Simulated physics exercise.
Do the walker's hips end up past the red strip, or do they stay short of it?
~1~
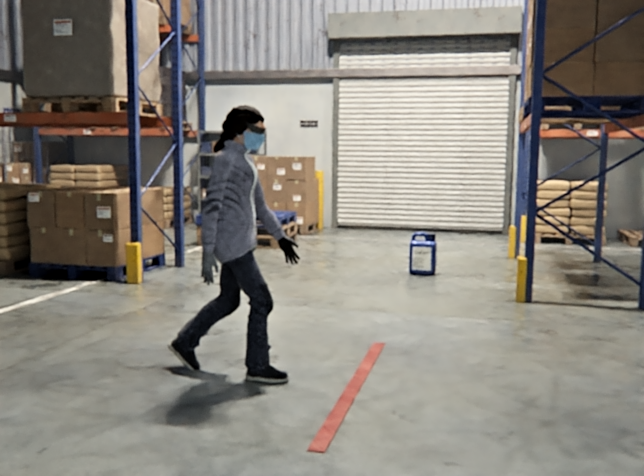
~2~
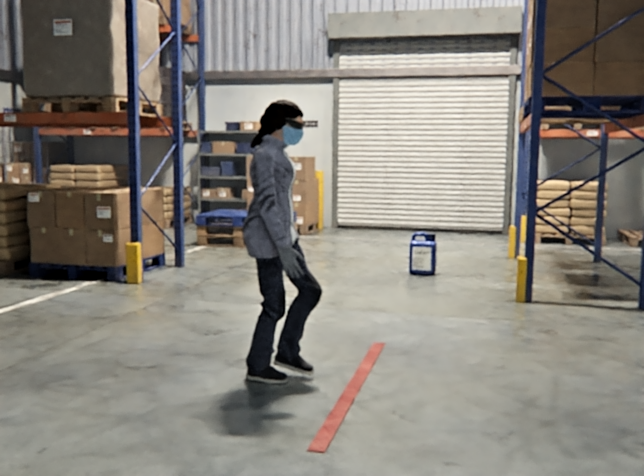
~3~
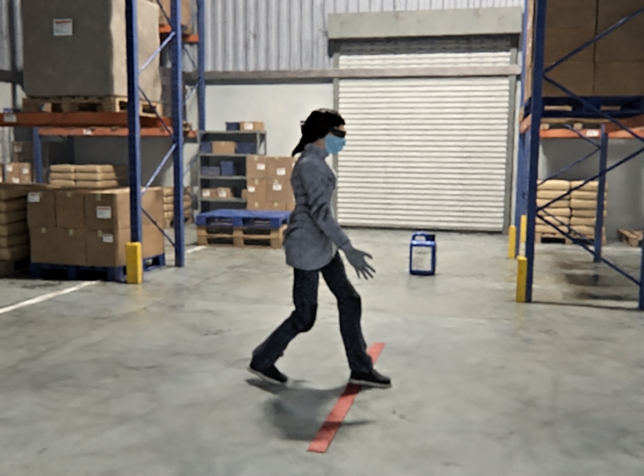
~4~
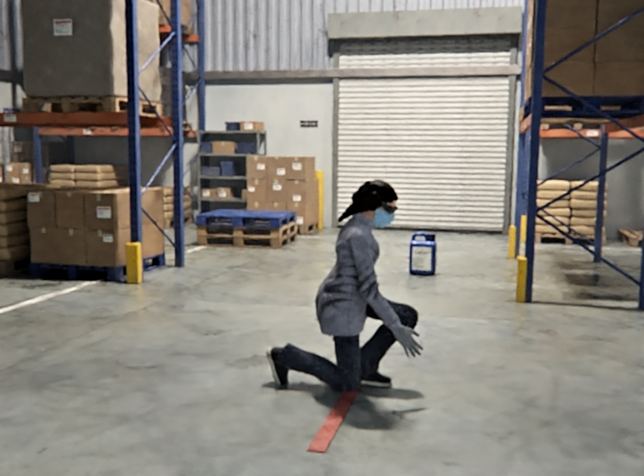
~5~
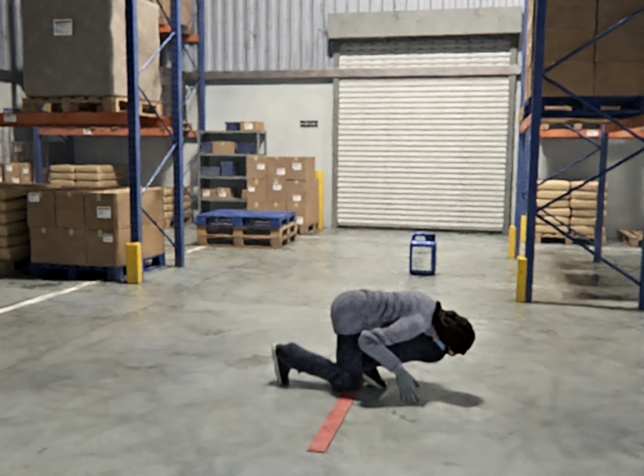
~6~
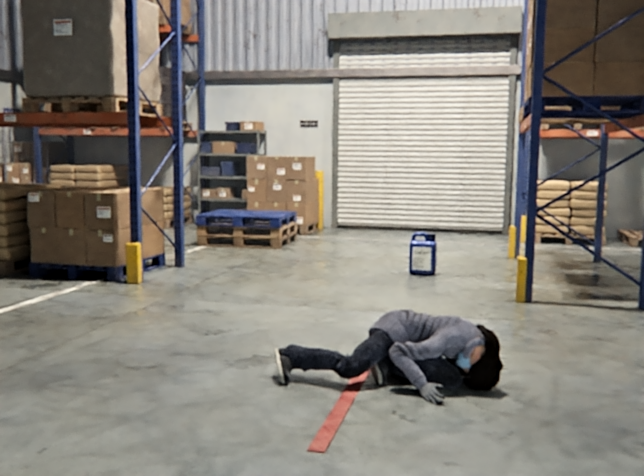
The walker's hips end up past the red strip, with the body slumped on the floor and one leg trailing back to the left.
